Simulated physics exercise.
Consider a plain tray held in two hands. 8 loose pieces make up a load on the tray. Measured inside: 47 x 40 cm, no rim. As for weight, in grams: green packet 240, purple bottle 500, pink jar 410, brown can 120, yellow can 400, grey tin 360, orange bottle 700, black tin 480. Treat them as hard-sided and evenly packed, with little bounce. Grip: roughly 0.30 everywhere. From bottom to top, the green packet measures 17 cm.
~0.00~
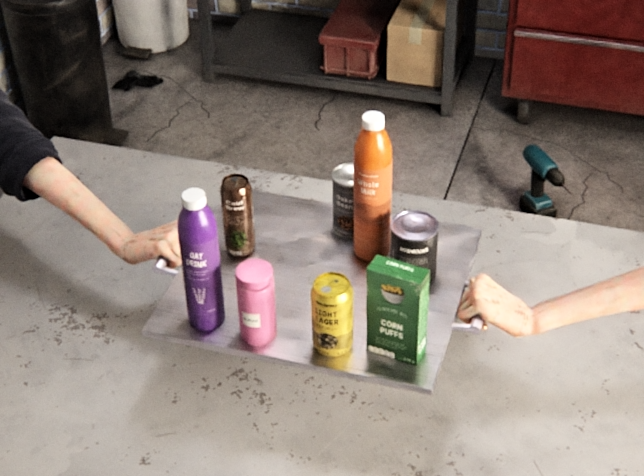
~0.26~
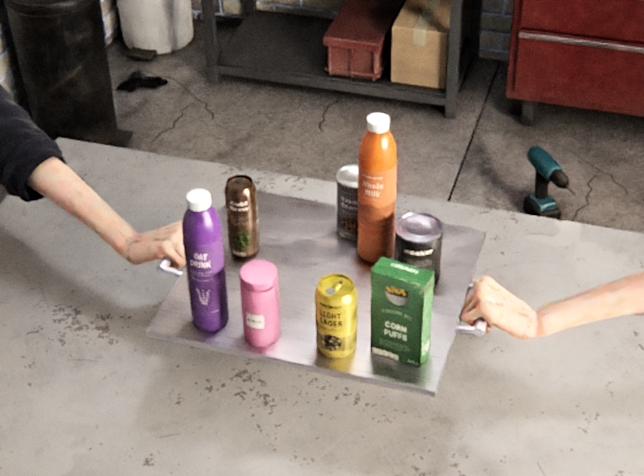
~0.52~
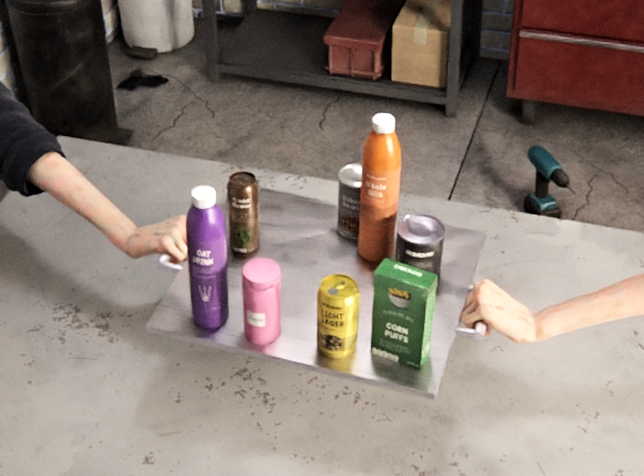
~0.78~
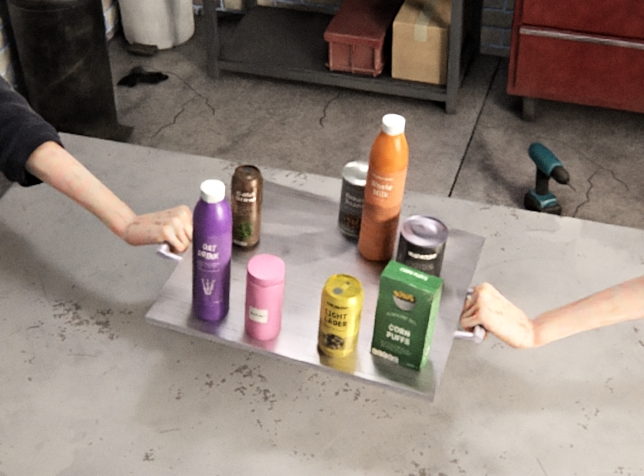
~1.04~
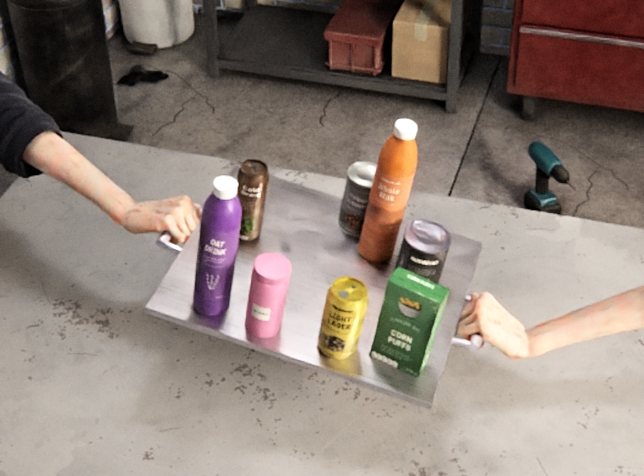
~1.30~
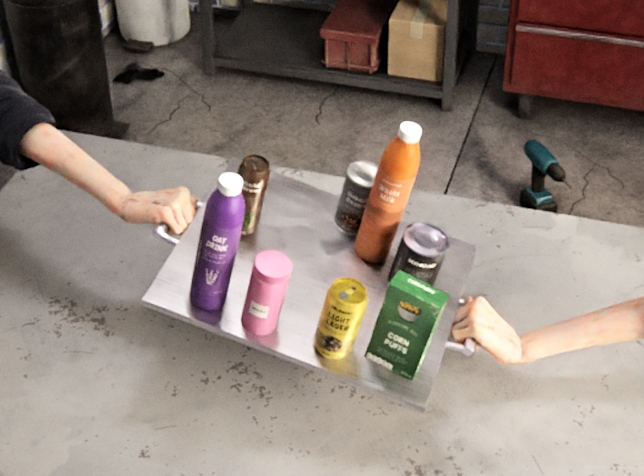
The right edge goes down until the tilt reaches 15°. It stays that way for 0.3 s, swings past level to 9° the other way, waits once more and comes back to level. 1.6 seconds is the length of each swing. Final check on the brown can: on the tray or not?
Safe.
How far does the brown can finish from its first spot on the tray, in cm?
Displacement: Approx. 0 cm.
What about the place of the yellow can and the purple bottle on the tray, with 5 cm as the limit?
First the yellow can: It departs its position; then the purple bottle: It departs its position.
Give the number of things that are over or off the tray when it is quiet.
Total: 5.
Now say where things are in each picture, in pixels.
The first frame shows tray level; brown can (238, 216); green packet (397, 311).
The second frame shows tray level; pink jar (260, 304); yellow can (336, 317).
The third frame shows tray at 2°, right edge down; grey tin (357, 202); orange bottle (380, 188).
The fourth frame shows tray at 5°, right edge down; black tin (420, 254); green packet (406, 317).
The fifth frame shows tray at 10°, right edge down; purple bottle (218, 246); pink jar (267, 296).
The sixth frame shows tray at 13°, right edge down; brown can (249, 196); yellow can (340, 320).
After 2.30 s, tray at 13°, right edge down; orange bottle now off the tray; purple bottle 66° off its base; pink jar 57° off its base.
After 2.70 s, tray at 6°, right edge down; green packet, pink jar and black tin now off the tray; purple bottle on its side; yellow can moved 10 cm.
After 3.20 s, tray at 6°, left edge down; purple bottle on its side; yellow can moved 10 cm.
In the end (5.9 s), off the tray, green packet, pink jar, orange bottle and black tin; toppled on the tray, purple bottle; not toppled but over 5 cm from the start, yellow can; the other 2 under 5 cm from the start. In the last view, brown can near (238, 210).
